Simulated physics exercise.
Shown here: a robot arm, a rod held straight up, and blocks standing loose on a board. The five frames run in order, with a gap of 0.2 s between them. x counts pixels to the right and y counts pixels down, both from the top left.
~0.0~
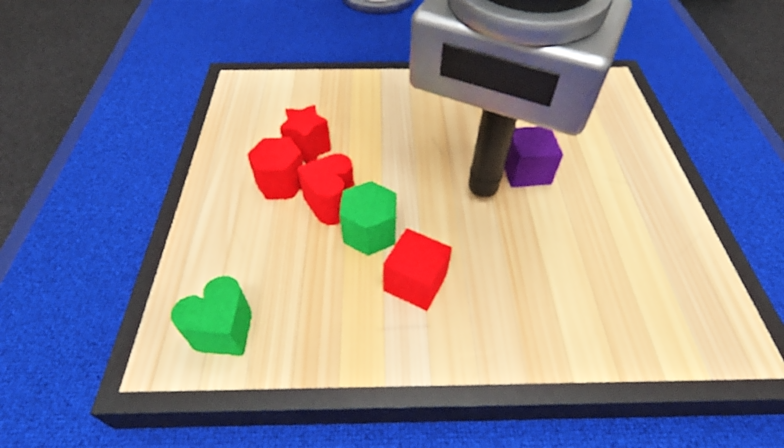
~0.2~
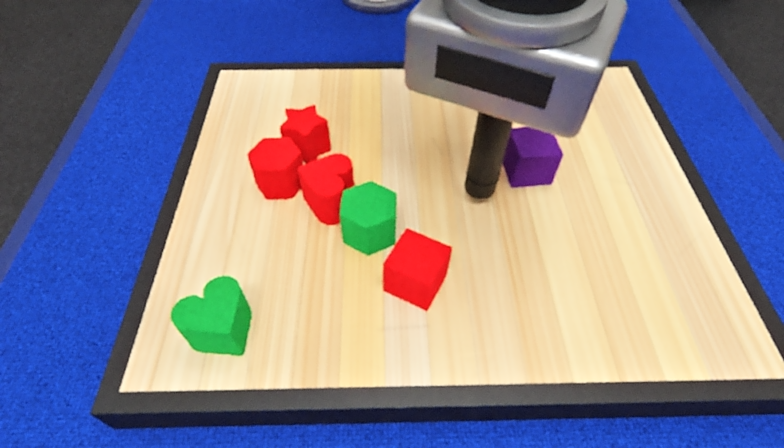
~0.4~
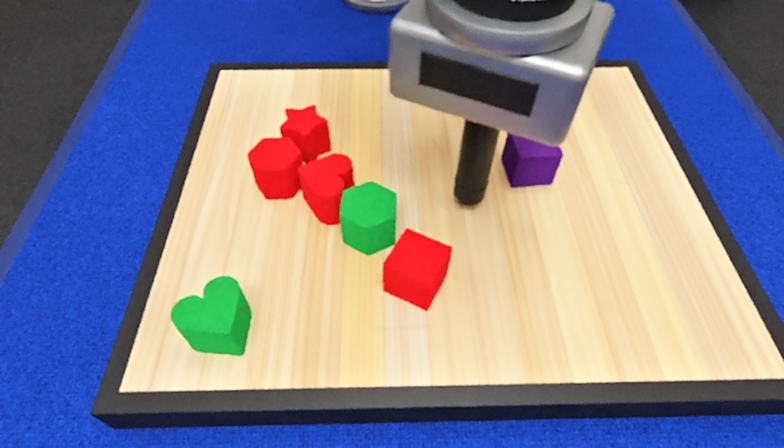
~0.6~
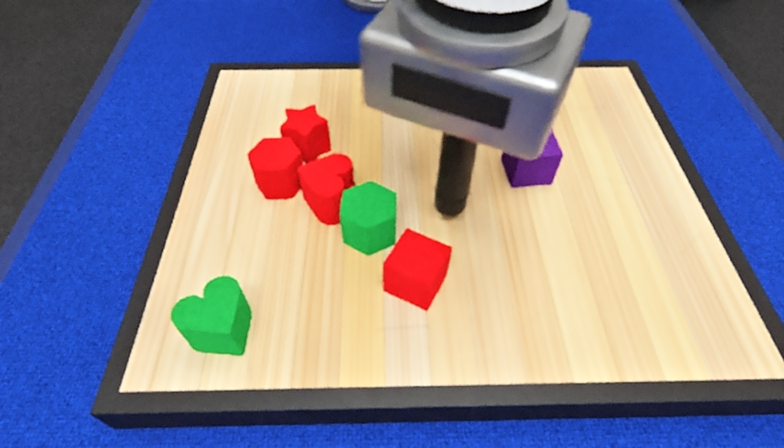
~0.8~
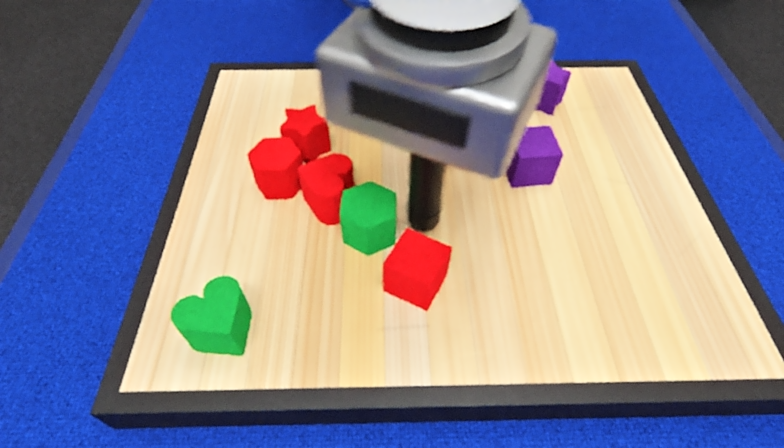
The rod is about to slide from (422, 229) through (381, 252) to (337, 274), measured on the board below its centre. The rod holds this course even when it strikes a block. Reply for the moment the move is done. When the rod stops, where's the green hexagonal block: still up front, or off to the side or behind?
It is no longer ahead.
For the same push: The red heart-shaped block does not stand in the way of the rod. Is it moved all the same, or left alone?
Here the red heart-shaped block moves off its spot.
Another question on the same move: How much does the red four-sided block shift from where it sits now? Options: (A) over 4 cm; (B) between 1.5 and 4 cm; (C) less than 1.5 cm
C - less than 1.5 cm.
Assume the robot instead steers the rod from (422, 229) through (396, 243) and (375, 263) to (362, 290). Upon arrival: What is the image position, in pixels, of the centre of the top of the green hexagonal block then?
At pixel (339, 212).
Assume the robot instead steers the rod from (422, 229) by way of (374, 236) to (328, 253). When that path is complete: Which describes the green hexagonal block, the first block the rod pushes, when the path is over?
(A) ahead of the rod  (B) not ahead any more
My pick is A.
On the path given first. Halfway along, rod at (381, 243); red heart-shaped block at (319, 170), turned 20° clockwise; green hexagonal block at (338, 211), turned 25° clockwise.
At the end, rod at (335, 266); red heart-shaped block at (316, 169), turned 30° clockwise; green hexagonal block at (312, 214), turned 60° clockwise; red four-sided block in place.
